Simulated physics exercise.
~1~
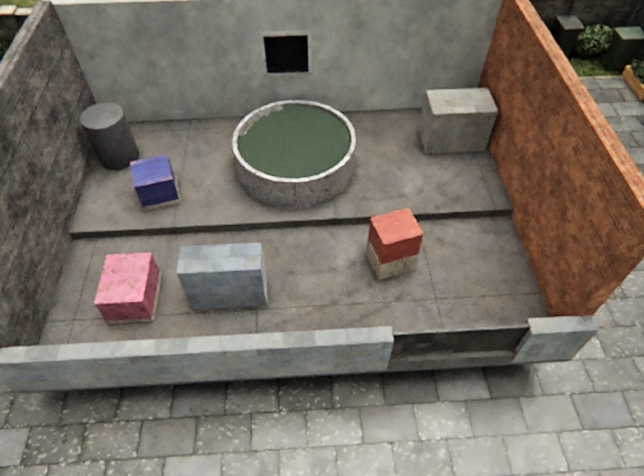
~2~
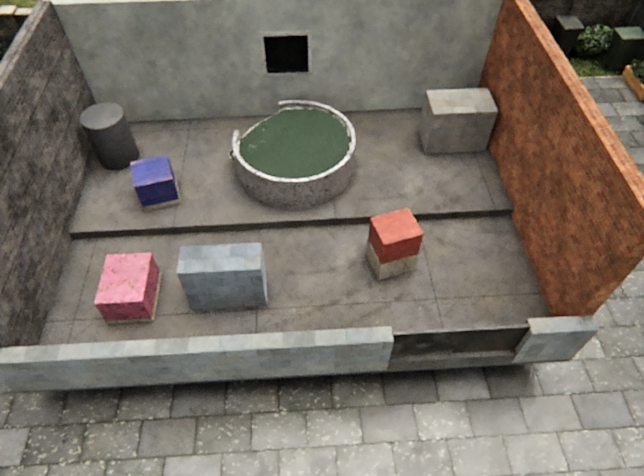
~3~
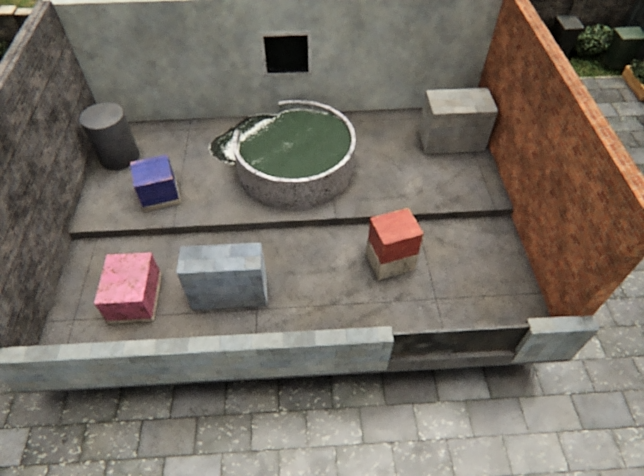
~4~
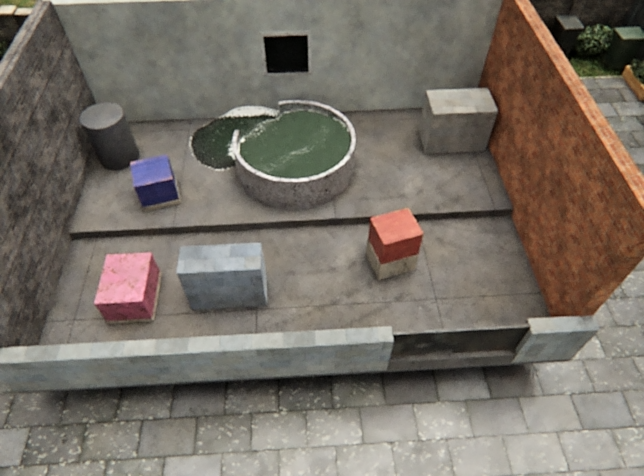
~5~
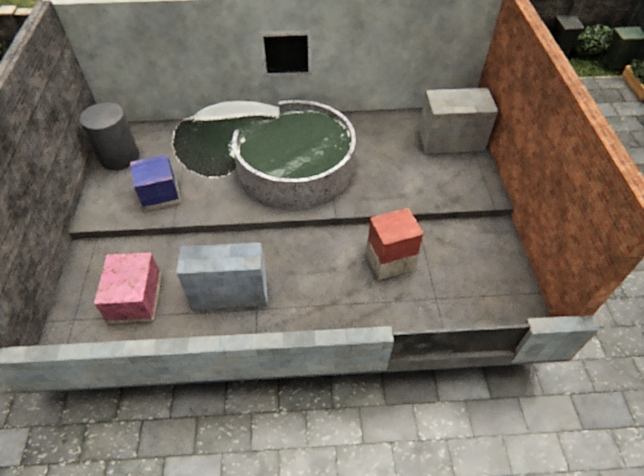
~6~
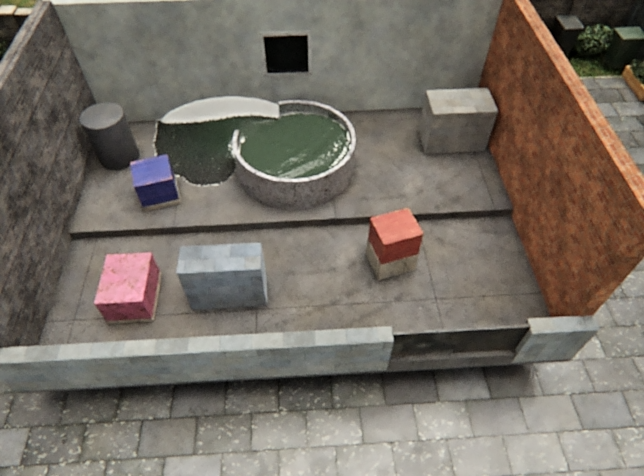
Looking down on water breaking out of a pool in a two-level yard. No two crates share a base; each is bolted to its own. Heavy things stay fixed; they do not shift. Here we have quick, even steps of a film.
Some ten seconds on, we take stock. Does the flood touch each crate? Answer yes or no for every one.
Red crate: No; blue crate: Yes; pink crate: Yes.
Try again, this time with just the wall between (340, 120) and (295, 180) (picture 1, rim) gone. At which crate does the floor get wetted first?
That would be the crate marked red.
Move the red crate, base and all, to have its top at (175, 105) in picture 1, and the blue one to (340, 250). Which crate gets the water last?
My guess is the blue one.
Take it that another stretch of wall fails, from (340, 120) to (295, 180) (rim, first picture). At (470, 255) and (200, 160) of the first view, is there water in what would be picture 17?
Result, in order - waterlogged, parched.
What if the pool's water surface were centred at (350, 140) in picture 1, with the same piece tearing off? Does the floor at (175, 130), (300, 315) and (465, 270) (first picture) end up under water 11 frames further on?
Results in order - swamped, left untouched, left untouched.
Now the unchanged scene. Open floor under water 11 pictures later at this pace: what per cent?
25 %.
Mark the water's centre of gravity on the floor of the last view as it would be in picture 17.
That comes out near (237, 152).
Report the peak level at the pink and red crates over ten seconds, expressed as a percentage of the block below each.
Around 210 in a hundred for the first and 20 in a hundred for the second.
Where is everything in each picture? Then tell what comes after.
The first picture shows the round pool at (294, 141) is whole and still.
In the second picture, water pours out on the round pool's far side and has run to a hidden place.
In the third picture, water pours out on the round pool's far side and has run to (213, 148).
In the fourth picture, water pours out on the round pool's far side and has run to (198, 133).
In the fifth picture, water pours out on the round pool's far side and has run to (184, 124).
In the sixth picture, the front is at (160, 121), out from the gap on the round pool's far side.
A moment on, water covers 15 % of the floor; the red crate not reached, the blue crate water round its plinth, the pink crate not reached.
Next, water covers 25 % of the floor; the red crate not reached, the blue crate water round its plinth, the pink crate not reached.
Then, water covers 40 % of the floor; the red crate not reached, the blue crate water round its plinth, the pink crate water round its plinth.
Later, water covers 65 % of the floor; the red crate water round its plinth, the blue crate water round its plinth, the pink crate water round its plinth.
In the end, water covers 95 % of the floor; the red crate stayed above the water, the blue crate was topped, the pink crate was topped.
